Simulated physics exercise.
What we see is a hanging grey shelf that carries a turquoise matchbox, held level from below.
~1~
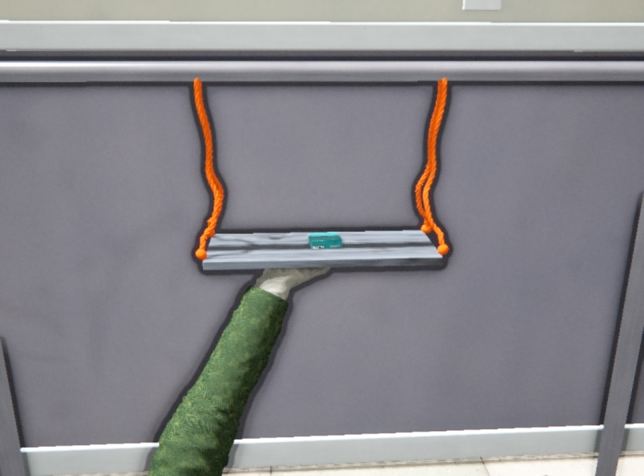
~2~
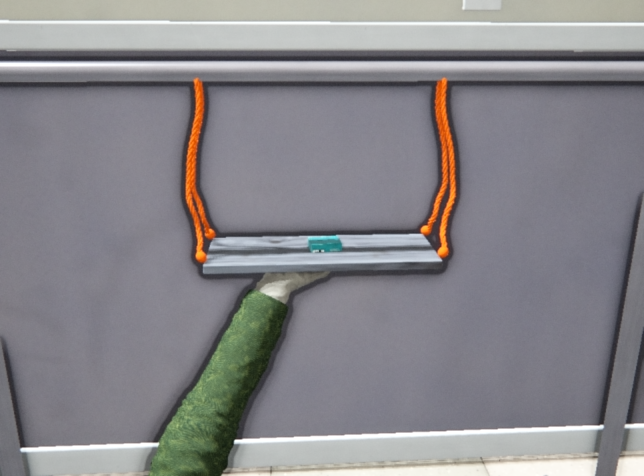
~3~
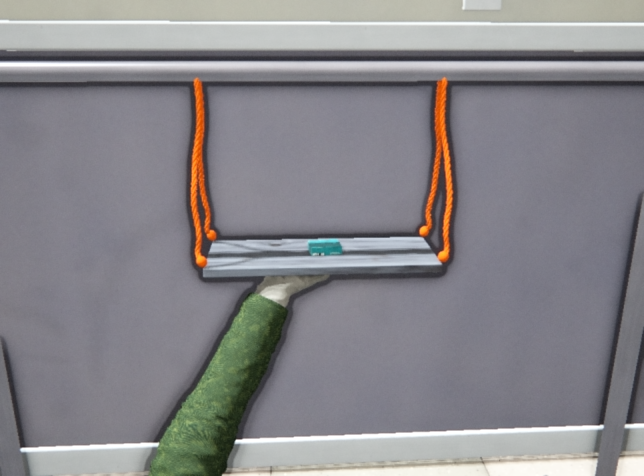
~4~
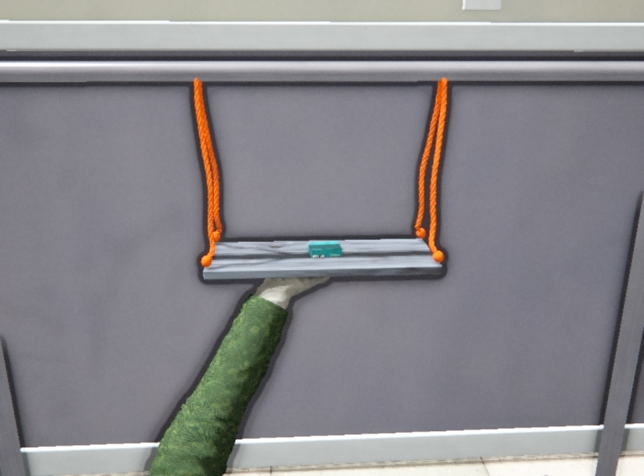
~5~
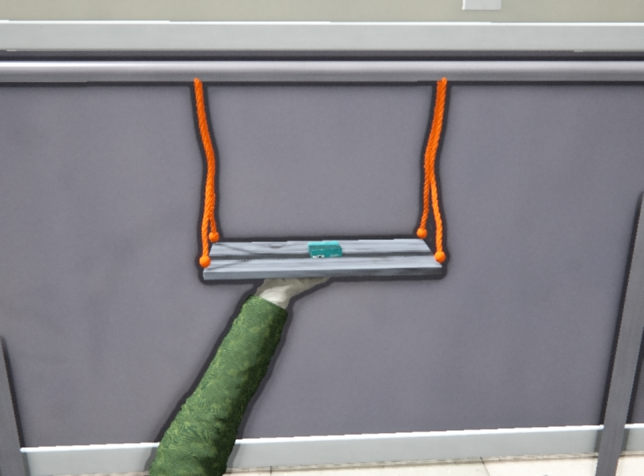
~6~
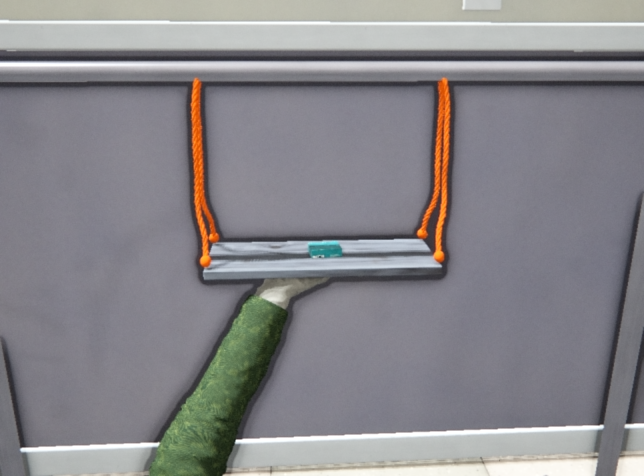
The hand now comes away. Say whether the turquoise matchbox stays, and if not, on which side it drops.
As it turns out, the turquoise matchbox remains aboard.
Then, 0.46 s on from there, board level; matchbox on the board near (325, 253).
In the end, board level; matchbox on the board near (325, 253). The turquoise matchbox keeps its place.
